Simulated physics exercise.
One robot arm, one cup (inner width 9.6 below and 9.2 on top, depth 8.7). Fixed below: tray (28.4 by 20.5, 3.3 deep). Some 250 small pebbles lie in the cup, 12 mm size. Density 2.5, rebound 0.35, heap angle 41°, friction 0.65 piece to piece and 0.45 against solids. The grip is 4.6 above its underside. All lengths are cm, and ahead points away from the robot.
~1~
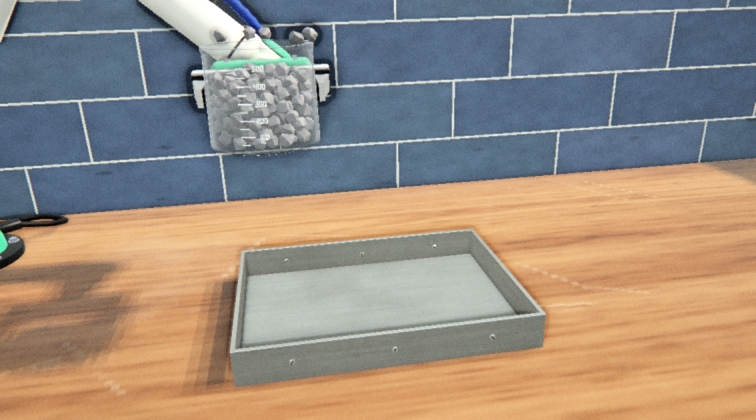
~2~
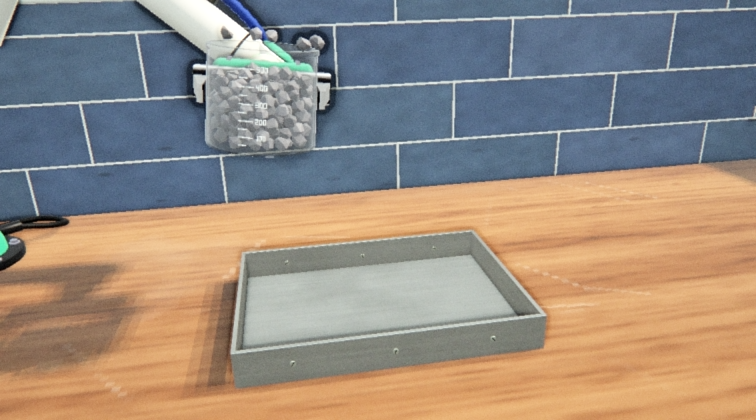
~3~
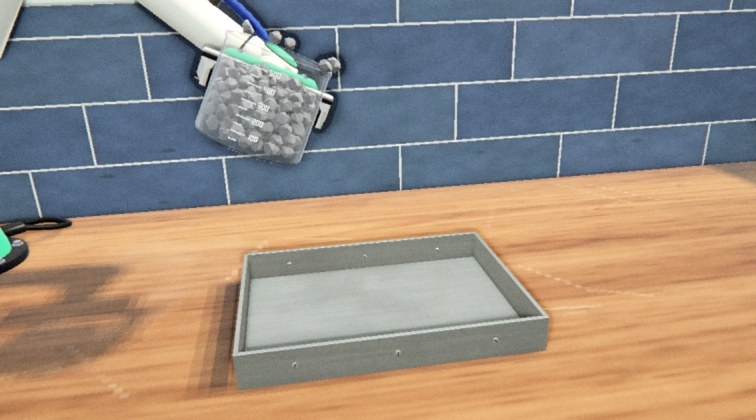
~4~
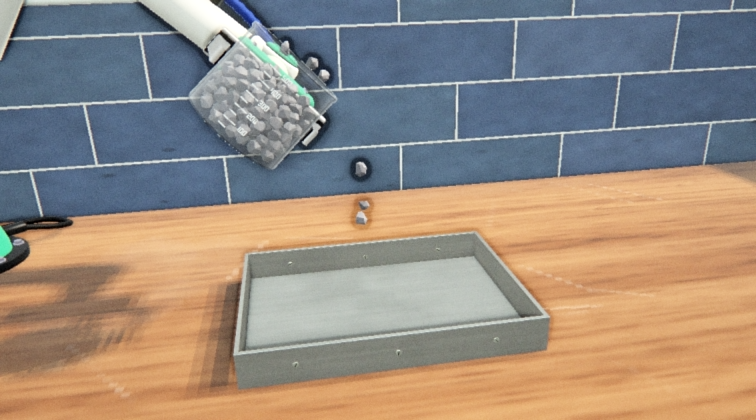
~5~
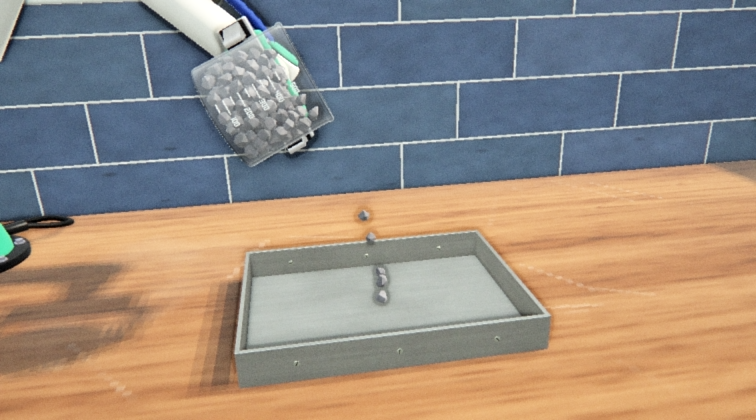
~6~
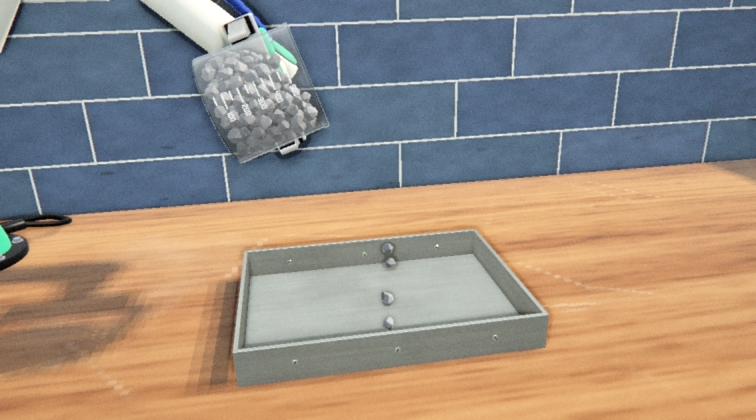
To begin with, a robot arm holds a clear cup heaped with small grey pebbles upright near a blue tiled wall, above an empty grey tray on a wooden surface. The arm tilts the cup steeply to the right, and a few pebbles drop into the tray while most stay in the cup.
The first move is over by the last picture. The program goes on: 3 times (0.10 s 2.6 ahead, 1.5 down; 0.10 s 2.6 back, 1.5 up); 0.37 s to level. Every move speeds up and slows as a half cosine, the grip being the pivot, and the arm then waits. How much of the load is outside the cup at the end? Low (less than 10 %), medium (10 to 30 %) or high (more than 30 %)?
Share outside the cup: Medium (10 to 30 %).
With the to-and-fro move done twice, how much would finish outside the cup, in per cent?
It would be near 15 per cent.
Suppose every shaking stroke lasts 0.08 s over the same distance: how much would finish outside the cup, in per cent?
Then about 25 per cent.
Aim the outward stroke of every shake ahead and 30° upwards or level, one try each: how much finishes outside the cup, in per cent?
Some 50 and 35 per cent.
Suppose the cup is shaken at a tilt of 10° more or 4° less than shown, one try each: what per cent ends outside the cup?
Some 30 and 10 per cent.
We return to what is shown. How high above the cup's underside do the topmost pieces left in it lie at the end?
Roughly 8.5 cm.
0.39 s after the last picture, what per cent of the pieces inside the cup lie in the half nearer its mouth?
Some 40 per cent.
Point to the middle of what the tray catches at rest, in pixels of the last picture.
Near (409, 300).
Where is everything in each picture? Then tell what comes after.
The first frame shows cup middle at (262, 96), level; upper third of the load around (264, 83), from x 215 to 310, top at y 35; 249 in the cup.
The second frame shows cup middle at (262, 97), tilted 7° forward; upper third of the load around (257, 85), from x 215 to 315, top at y 30.
The third frame shows cup middle at (264, 99), tilted 25° forward; upper third of the load around (255, 84), from x 210 to 335, top at y 25; 247 in the cup, 2 in flight or on a rim.
The fourth frame shows cup middle at (264, 98), tilted 46° forward; upper third of the load around (251, 82), from x 205 to 365, top at y 50; 244 in the cup, 5 in flight or on a rim.
The fifth frame shows cup middle at (264, 96), tilted 64° forward; upper third of the load around (249, 76), from x 210 to 380, top at y 55; 244 in the cup, 4 in the tray, 1 in flight or on a rim.
The sixth frame shows cup middle at (262, 95), tilted 71° forward; upper third of the load around (245, 76), from x 210 to 390, top at y 55; 244 in the cup, 5 in the tray.
Then, 0.39 s after the last picture, tilted 71° forward, highest piece 26 above the table; 222 in the cup, 18 in the tray, 9 in flight or on a rim.
Then, 0.78 s after the last picture, tilted 38° forward, highest piece 26 above the table; 205 in the cup, 40 in the tray, 4 in flight or on a rim.
Then, 1.17 s after the last picture, level, highest piece 28 above the table; 205 in the cup, 44 in the tray.
Then, 2.22 s after the last picture, level, highest piece 28 above the table; 205 in the cup, 44 in the tray.
Final count, 205 in the cup, 44 in the tray. That is 18 % outside the cup.
